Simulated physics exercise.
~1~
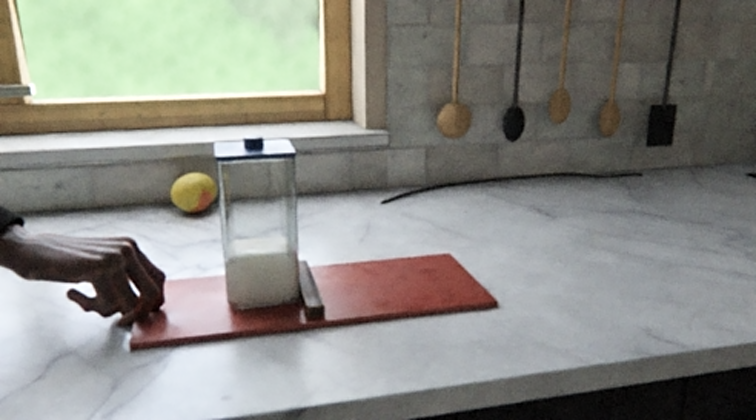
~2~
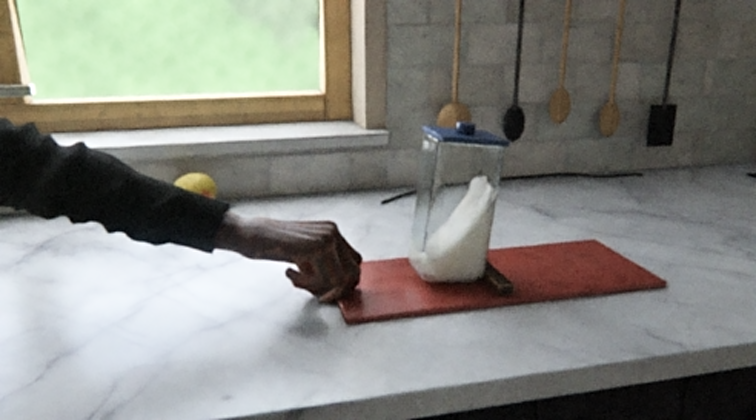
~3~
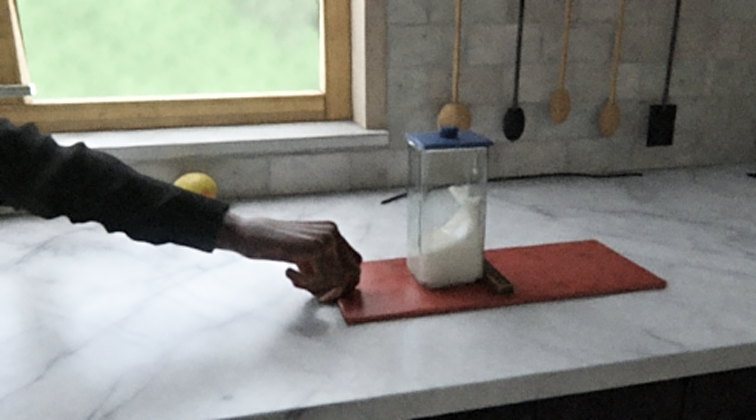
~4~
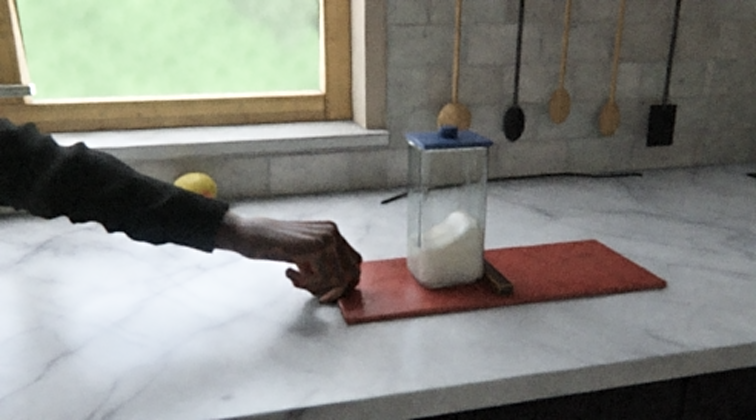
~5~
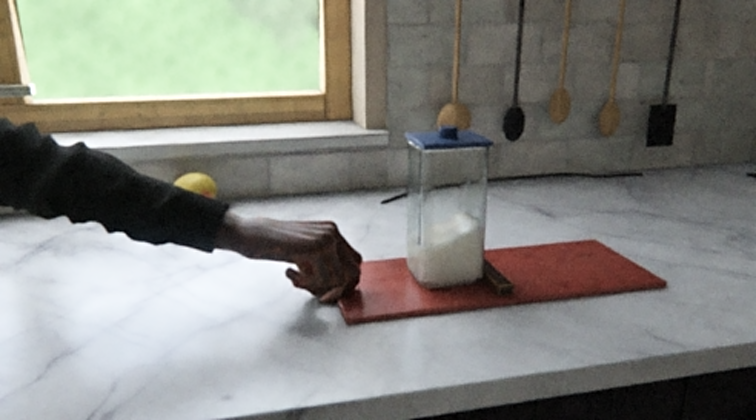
A clear canister of milk with a blue lid rode on a red board as a hand pushed it right across the marble counter; when the board stopped, the canister tipped slightly against the strip and the milk surged up, then it settled upright.
